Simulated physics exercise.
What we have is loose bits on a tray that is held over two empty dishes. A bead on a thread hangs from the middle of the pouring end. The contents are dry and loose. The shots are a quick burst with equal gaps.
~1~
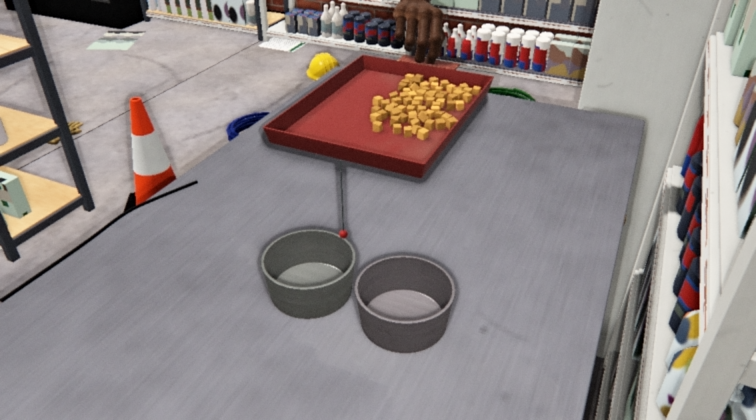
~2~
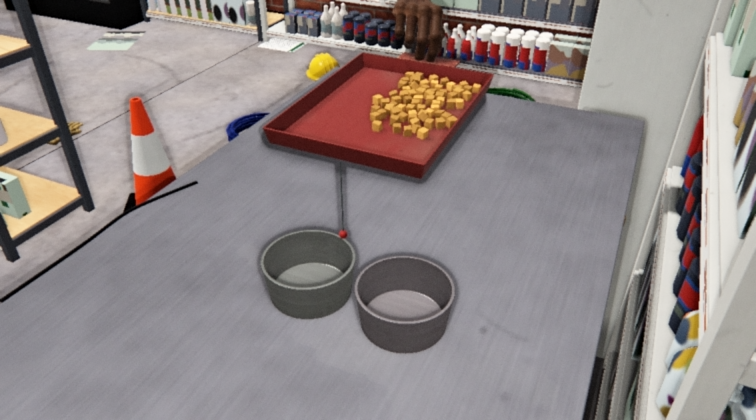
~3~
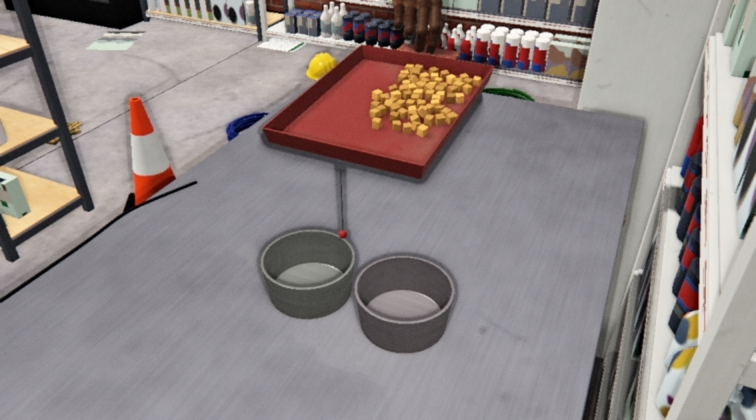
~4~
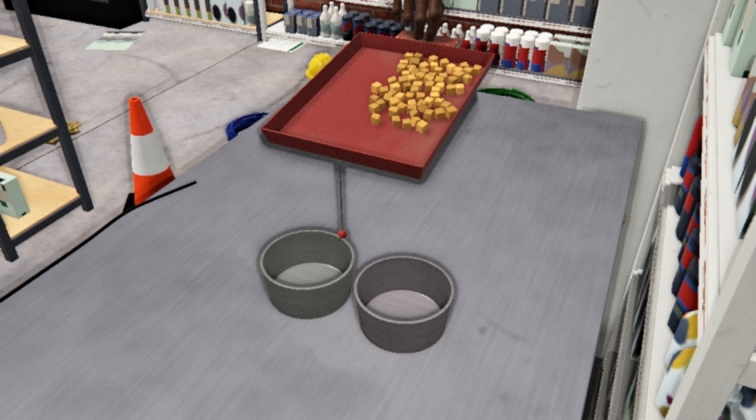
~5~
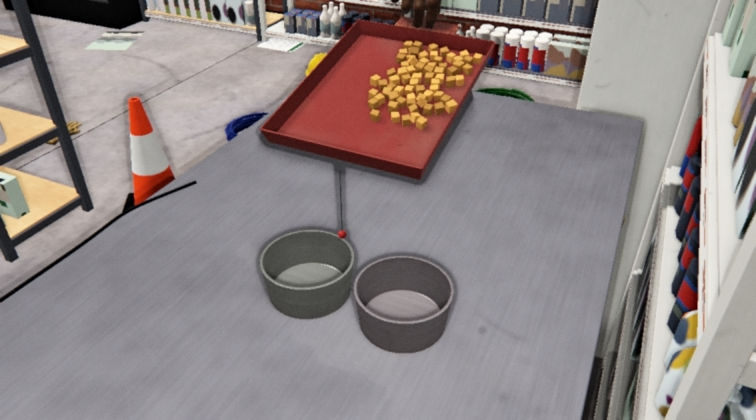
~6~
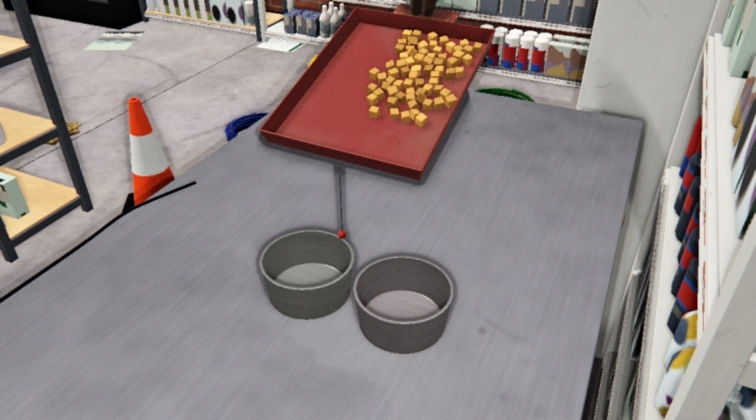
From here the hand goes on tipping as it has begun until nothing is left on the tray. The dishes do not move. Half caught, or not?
Together they catch more than half.
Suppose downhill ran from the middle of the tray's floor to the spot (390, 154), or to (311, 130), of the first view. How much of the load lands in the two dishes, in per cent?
Roughly 90 per cent, and 20 per cent.
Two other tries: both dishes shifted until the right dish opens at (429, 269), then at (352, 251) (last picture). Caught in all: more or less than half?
First under half, then the smaller part.
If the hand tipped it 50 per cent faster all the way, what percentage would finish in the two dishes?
Roughly 70 in a hundred.
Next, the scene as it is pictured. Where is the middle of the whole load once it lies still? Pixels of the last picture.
Around (329, 301).
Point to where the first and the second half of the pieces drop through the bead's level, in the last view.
At about (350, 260), then at (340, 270).
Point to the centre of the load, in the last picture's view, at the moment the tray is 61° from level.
Roughly at (367, 146).
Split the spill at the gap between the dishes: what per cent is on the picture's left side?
Near 80 %.
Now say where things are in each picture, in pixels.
The first frame shows corners of the pouring end (269, 126) and (422, 161), level; middle of the load (418, 102), croutons; left dish (286, 299); right dish (385, 333); bead on its thread (344, 234).
The second frame shows corners of the pouring end (268, 127) and (422, 162), level; middle of the load (418, 100).
The third frame shows corners of the pouring end (267, 127) and (421, 162), tipped barely, level across its low end; middle of the load (418, 95).
The fourth frame shows corners of the pouring end (266, 127) and (420, 164), tipped a little, level across its low end; middle of the load (417, 87).
The fifth frame shows corners of the pouring end (265, 127) and (419, 165), tipped a little, level across its low end; middle of the load (417, 79).
The sixth frame shows corners of the pouring end (264, 128) and (419, 167), tipped clearly, level across its low end; middle of the load (416, 71); left dish (284, 300); right dish (383, 333).
Just after the last frame, tray tipped steeply; almost all on the tray; just a few in the air.
A moment on, tray tipped past a quarter turn; roughly two thirds on the tray; about a tenth in the right dish; about a tenth in the left dish; about a tenth outside both; about a tenth in the air.
Further on, tray tipped past a quarter turn; roughly a third in the right dish; roughly a third in the left dish; roughly a quarter outside both.
When it is over, tray tipped past a quarter turn; roughly a third in the right dish; roughly a third in the left dish; roughly a quarter outside both.
